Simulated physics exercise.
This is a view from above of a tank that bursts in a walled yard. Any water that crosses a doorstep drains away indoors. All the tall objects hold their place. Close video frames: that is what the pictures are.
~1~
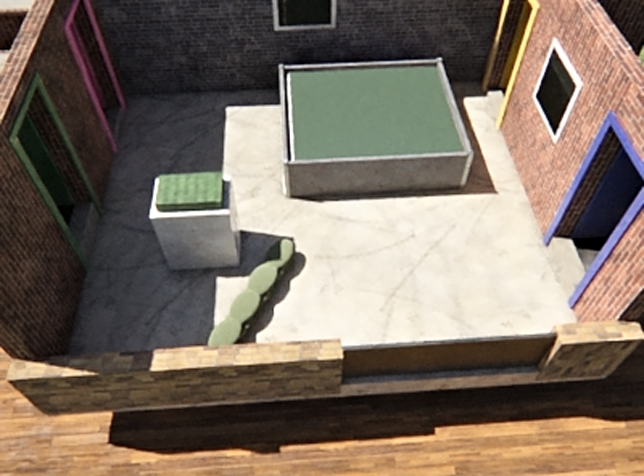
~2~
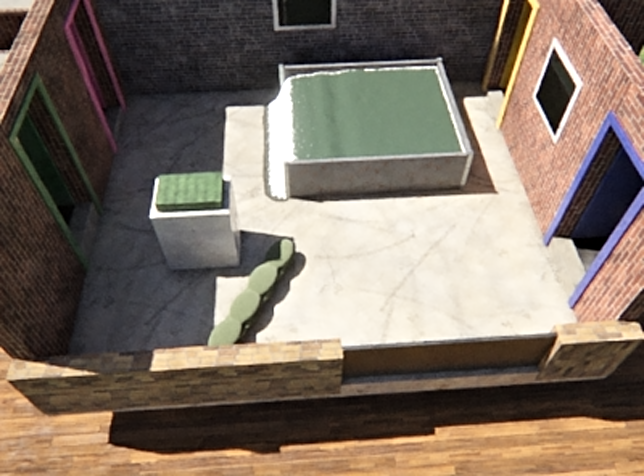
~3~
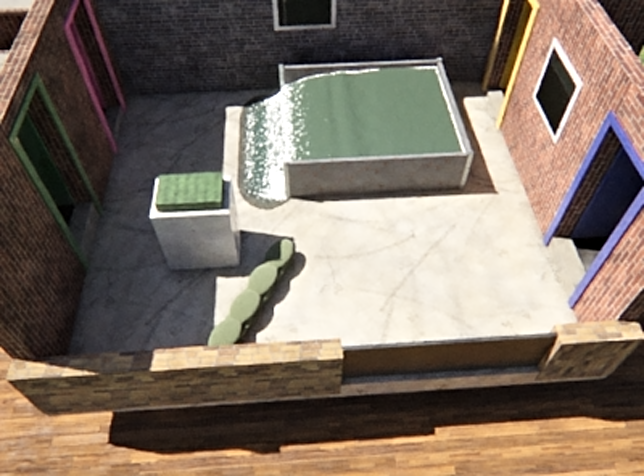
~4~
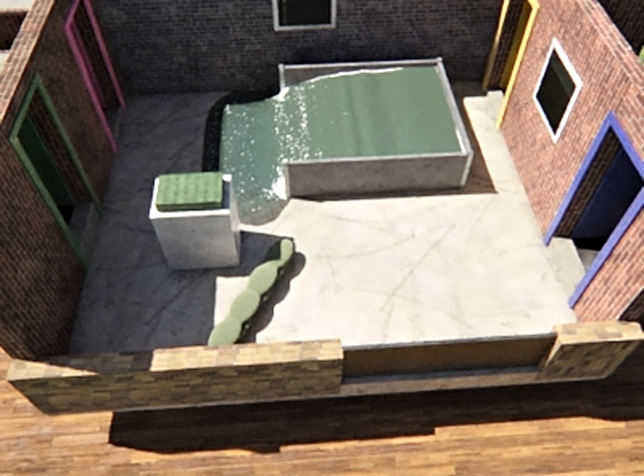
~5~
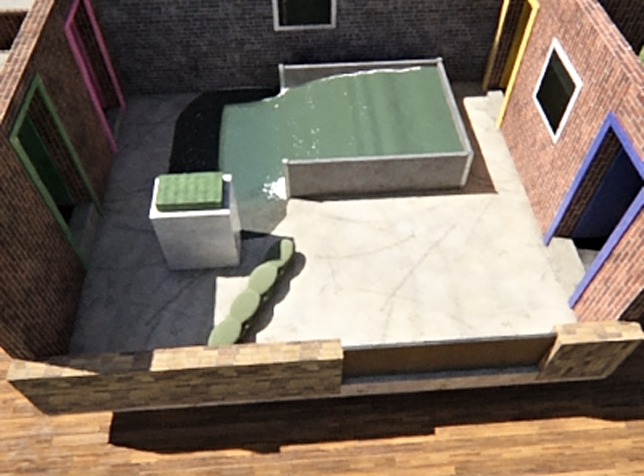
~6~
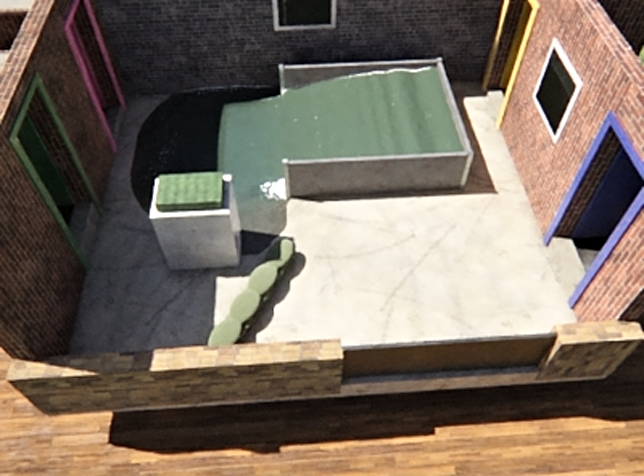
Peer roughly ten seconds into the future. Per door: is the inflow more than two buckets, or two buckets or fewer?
In the end the green door will let in an allowed amount. The pink door will let in too much. The blue door will let in an allowed amount. The yellow door will let in an allowed amount.
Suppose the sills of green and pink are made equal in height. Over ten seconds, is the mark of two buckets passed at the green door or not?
My answer is that the green door overshoots.
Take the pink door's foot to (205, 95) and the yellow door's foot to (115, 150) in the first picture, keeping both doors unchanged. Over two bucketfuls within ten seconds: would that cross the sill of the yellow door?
Yellow: Exceeds the limit.
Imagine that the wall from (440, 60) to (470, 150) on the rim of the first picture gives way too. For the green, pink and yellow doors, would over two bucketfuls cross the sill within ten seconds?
Green door falls short, pink door falls short, yellow door exceeds the limit.
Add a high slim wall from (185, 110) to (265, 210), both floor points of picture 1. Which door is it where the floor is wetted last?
That'd be the blue-painted one.
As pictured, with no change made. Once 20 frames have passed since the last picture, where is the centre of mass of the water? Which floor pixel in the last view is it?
I'd put my finger on (225, 173).
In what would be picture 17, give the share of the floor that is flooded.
My best guess is some 40 %.
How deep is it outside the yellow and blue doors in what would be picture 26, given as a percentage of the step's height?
Roughly 0 and 0 %.
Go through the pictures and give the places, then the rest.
The open tank at (369, 111) is whole and still, in the first frame.
Water pours out at (287, 136) and has run to (284, 199), in the second frame.
Water pours out at (287, 138) and has run to (268, 206), in the third frame.
The front is at (244, 219), out from the gap at (287, 138), in the fourth frame.
The front is at (210, 93), out from the gap at (287, 139), in the fifth frame.
Water pours out at (287, 139) and has run to (139, 189), in the sixth frame.
A moment on, water covers 35 % of the floor; the green door wet at the sill, nothing in, the pink door over two buckets in, the blue door not reached, the yellow door not reached.
Next, water covers 40 % of the floor; the green door wet at the sill, nothing in, the pink door far over two buckets in, the blue door not reached, the yellow door not reached.
Then, water covers 50 % of the floor; the green door wet at the sill, nothing in, the pink door far over two buckets in, the blue door not reached, the yellow door not reached.
Later, water covers 85 % of the floor; the green door wet at the sill, nothing in, the pink door far over two buckets in, the blue door wet at the sill, nothing in, the yellow door wet at the sill, nothing in.
In the end, water covers 95 % of the floor; the green door wet at the sill, nothing in, the pink door far over two buckets in, the blue door wet at the sill, nothing in, the yellow door under two buckets in.
